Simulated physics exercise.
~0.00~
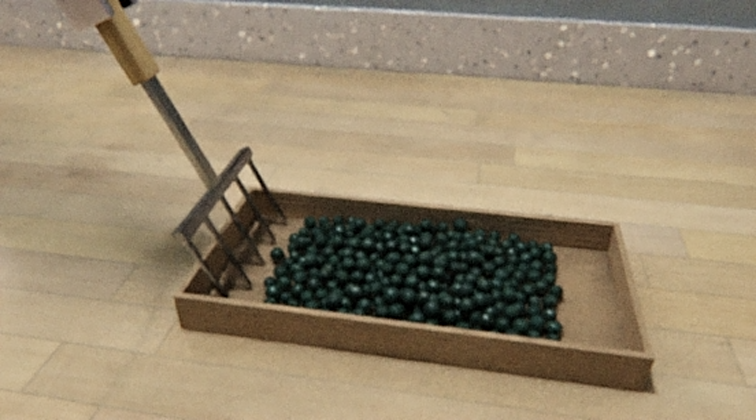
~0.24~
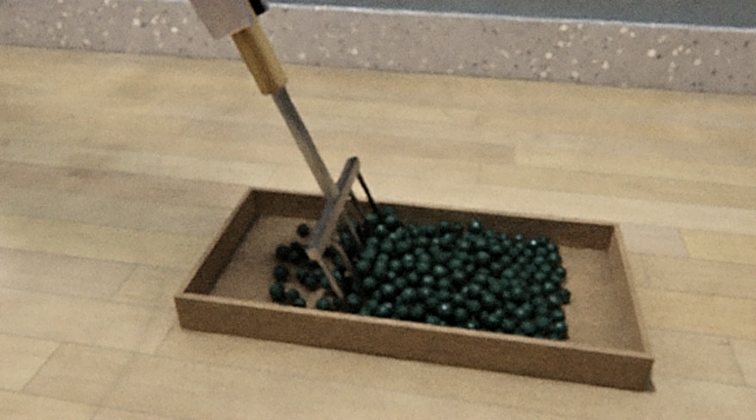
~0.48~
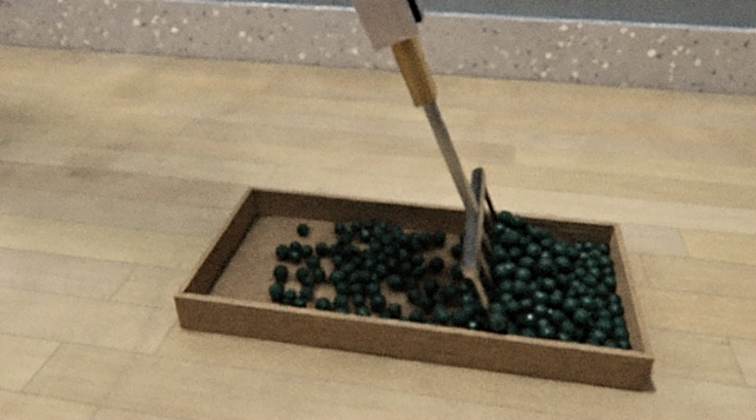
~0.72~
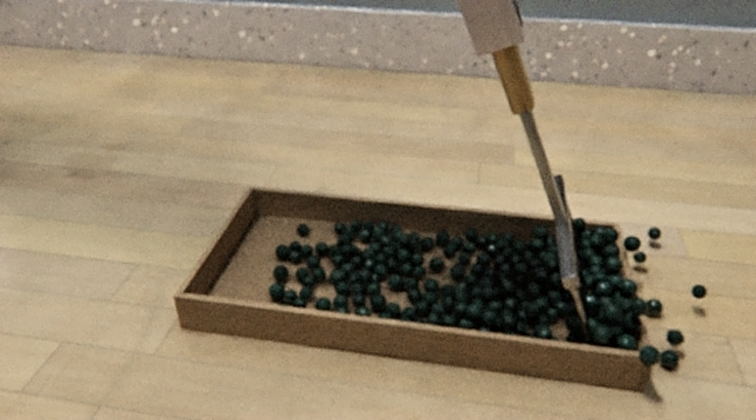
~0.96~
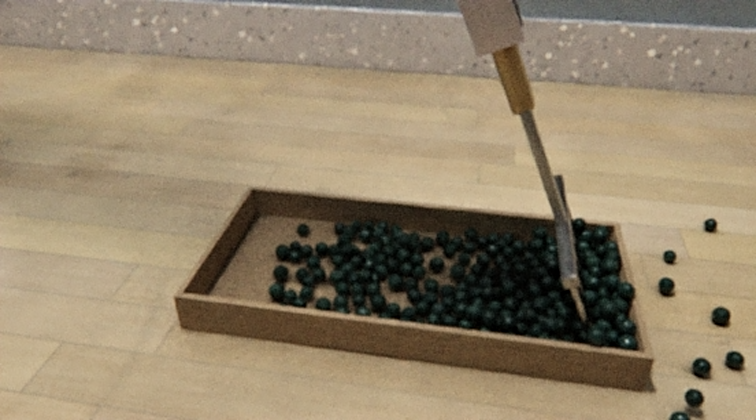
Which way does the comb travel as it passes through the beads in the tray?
The comb travels to the right, going from the left end of the tray to near its right end.
